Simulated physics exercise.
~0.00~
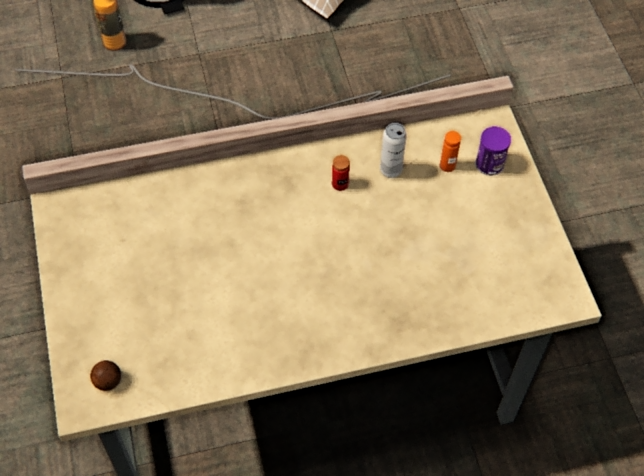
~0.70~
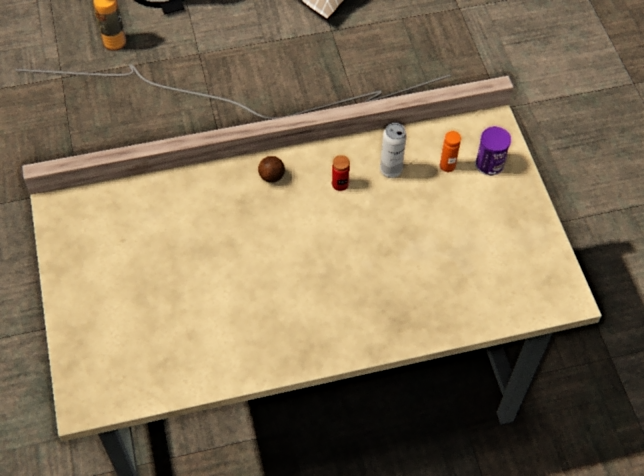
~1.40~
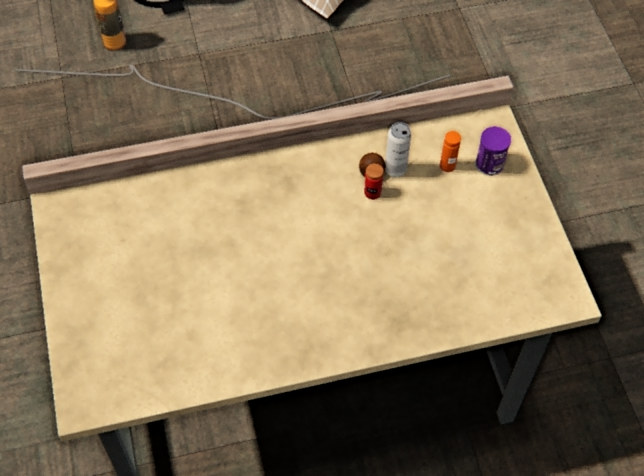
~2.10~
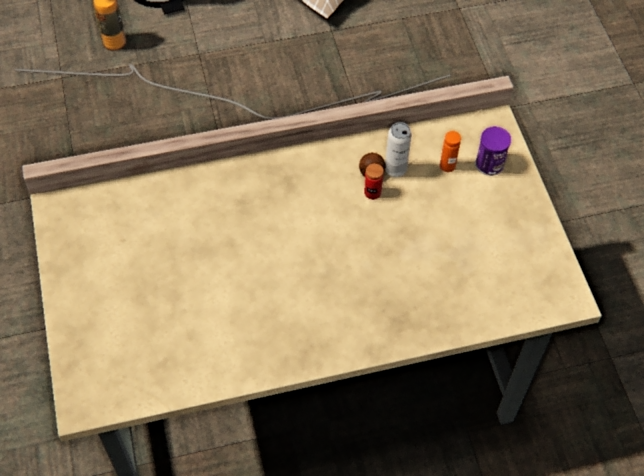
A brown ball starts near the lower left corner of a pale tabletop, seen from a high angle above a grey tiled floor. A rail lines the far edge, and toward the far right stand a small red shaker, a white can, an orange shaker and a purple tin. The ball travels up and to the right, nearing the rail left of the red shaker. It continues right to the red shaker, which shifts a short way right and stays upright. The ball ends at rest just behind it, beside the white can, with everything still standing on the table.
